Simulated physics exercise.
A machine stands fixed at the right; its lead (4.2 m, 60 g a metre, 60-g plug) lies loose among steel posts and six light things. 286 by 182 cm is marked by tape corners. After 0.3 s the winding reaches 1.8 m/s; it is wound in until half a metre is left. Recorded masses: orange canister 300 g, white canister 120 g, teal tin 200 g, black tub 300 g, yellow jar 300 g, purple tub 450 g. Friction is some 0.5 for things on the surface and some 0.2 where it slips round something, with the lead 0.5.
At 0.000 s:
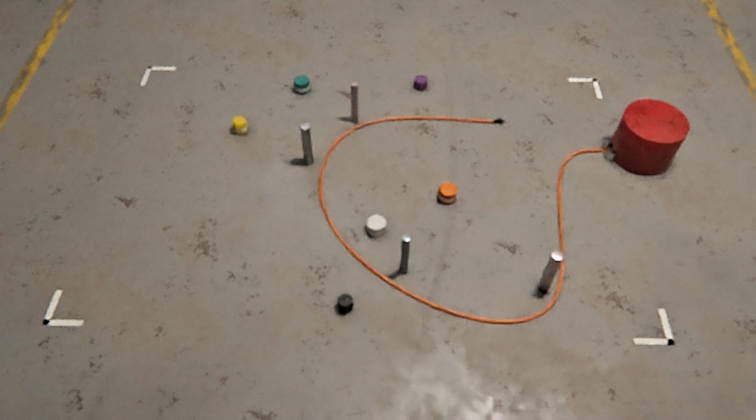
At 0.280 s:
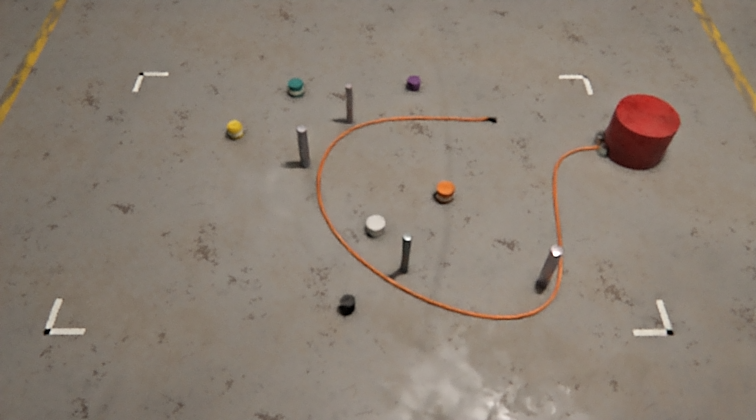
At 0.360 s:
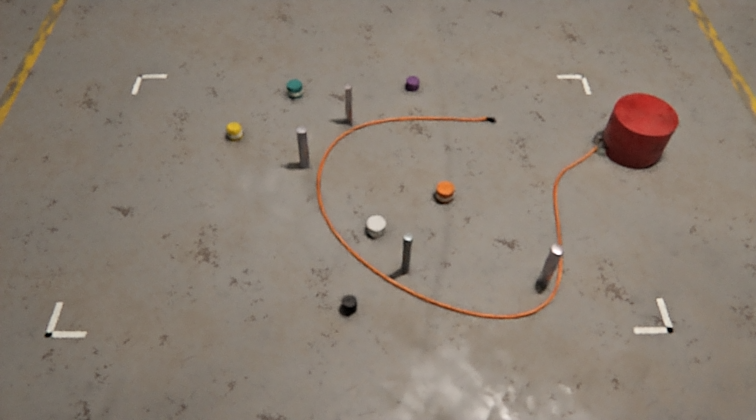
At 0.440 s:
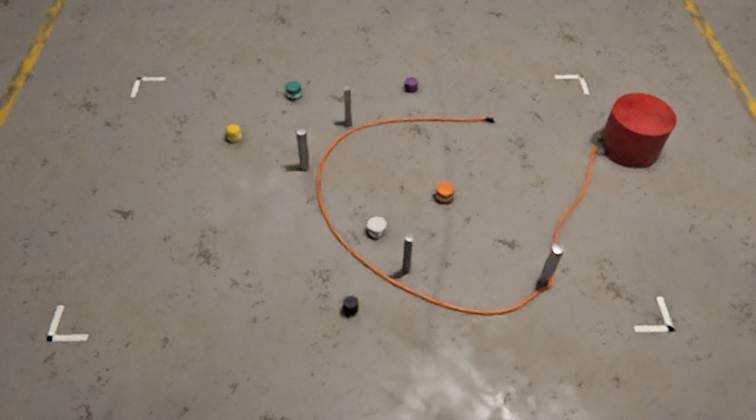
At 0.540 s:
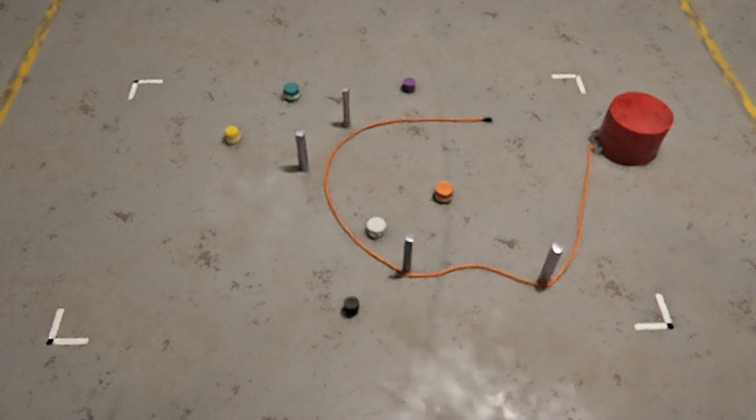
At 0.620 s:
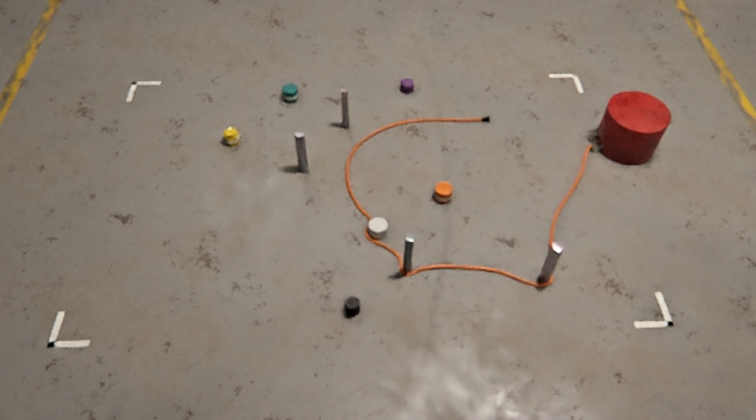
An orange cord lying loosely among four metal posts and six small colored objects is drawn toward the red drum at right, tightening against the two nearer posts, then its left curve pulls inward to the white object.
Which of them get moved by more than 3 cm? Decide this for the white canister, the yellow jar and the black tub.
White canister: Moved; yellow jar: Not moved; black tub: Not moved.
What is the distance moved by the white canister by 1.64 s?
Displacement of white canister = 45 cm.
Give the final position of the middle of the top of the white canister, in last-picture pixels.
In the last view, the top sits at about (458, 253).
At 1.1 s, plug at (469, 156); white canister 34 cm off its start.
At 1.6 s, plug at (424, 323); white canister 43 cm off its start, orange canister 7 cm off its start.
At 2.1 s, plug at (726, 159); white canister 43 cm off its start at (458, 253), orange canister 7 cm off its start at (446, 198).
At 2.6 s, plug at (659, 179); white canister 43 cm off its start, orange canister 7 cm off its start.
At 3.4 s, plug at (585, 140); white canister 43 cm off its start at (458, 253), yellow jar 0 cm off its start at (230, 132), black tub 0 cm off its start at (353, 303), orange canister 7 cm off its start at (446, 198).
